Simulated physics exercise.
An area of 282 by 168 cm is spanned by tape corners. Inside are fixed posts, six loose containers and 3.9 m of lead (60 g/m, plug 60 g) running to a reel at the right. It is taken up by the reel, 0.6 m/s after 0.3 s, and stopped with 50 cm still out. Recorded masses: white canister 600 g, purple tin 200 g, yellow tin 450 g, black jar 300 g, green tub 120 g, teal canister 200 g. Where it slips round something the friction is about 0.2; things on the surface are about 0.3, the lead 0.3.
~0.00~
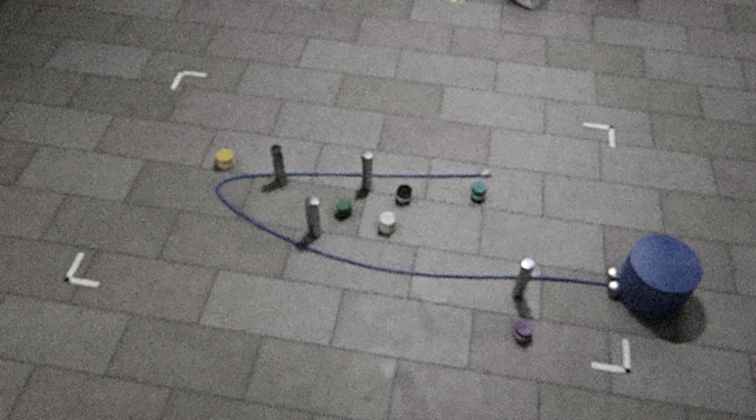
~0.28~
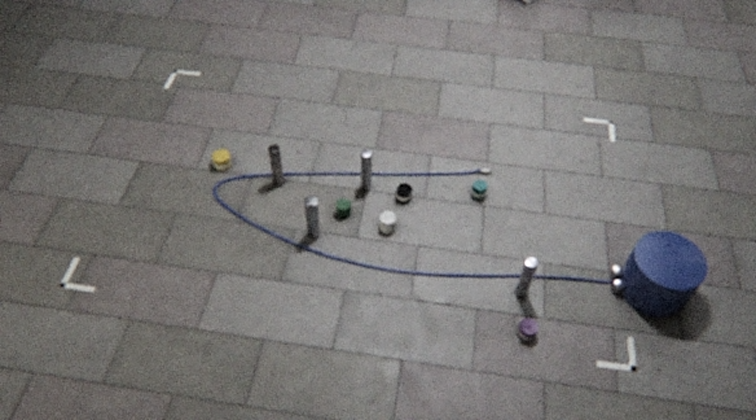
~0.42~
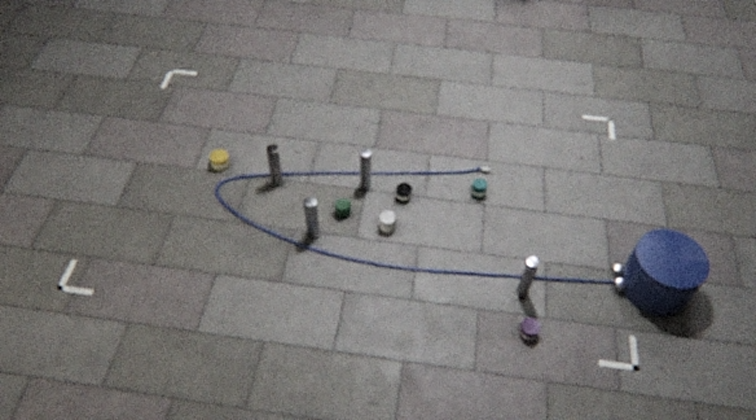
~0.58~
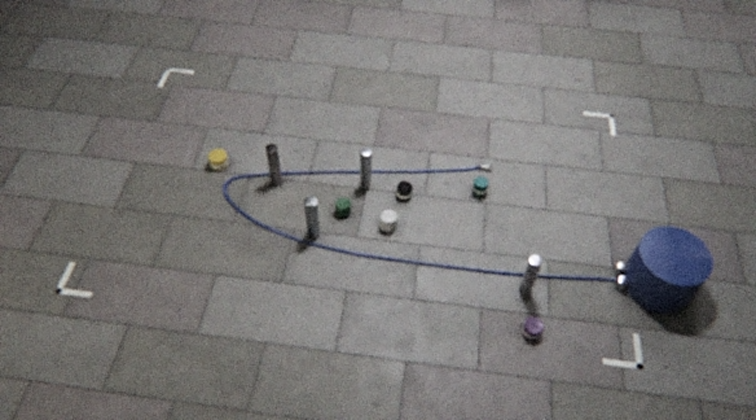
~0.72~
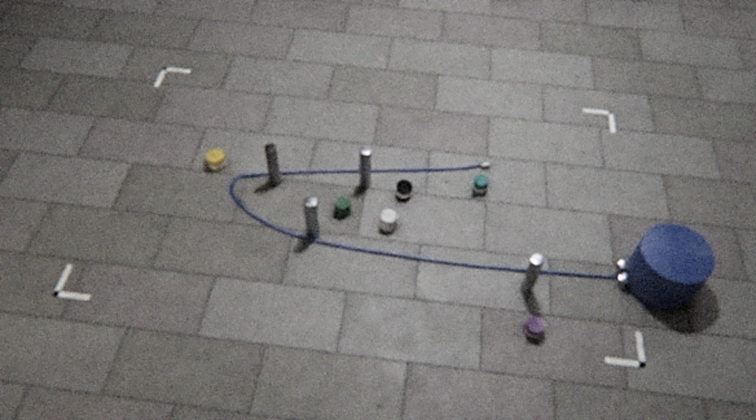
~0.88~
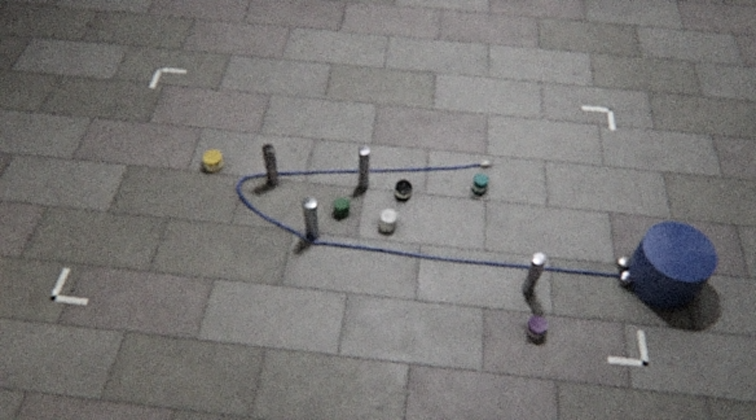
Blue line looped around upright metal posts tightening slightly toward a blue reel at right, small coloured containers sitting still on paving.
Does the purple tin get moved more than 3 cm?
No. It never strays far.
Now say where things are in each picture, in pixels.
Shows, purple tin (525, 327); posts (276, 148) (528, 264) (367, 154) (311, 200); lead runs through (548, 278) (397, 271) (263, 227) (278, 174) (412, 176), in the first picture.
Shows, lead runs through (552, 277) (262, 229) (412, 174), in the second picture.
Shows, lead runs through (562, 280) (267, 231) (412, 173), in the third picture.
Shows, lead runs through (583, 278) (282, 234) (412, 171), in the fourth picture.
Shows, lead runs through (601, 276) (296, 236) (411, 170), in the fifth picture.
Shows, purple tin (538, 324); lead runs through (622, 276) (465, 261) (313, 242) (270, 174) (411, 170), in the sixth picture.
At 2.2 s, plug at (388, 170); nothing else has moved.
At 3.6 s, plug at (249, 220); nothing else has moved.
At 4.9 s, plug at (398, 268); nothing else has moved.
At 6.3 s, plug at (533, 272); nothing else has moved.
At 7.1 s, plug at (533, 272); purple tin 0 cm off its start at (538, 324).
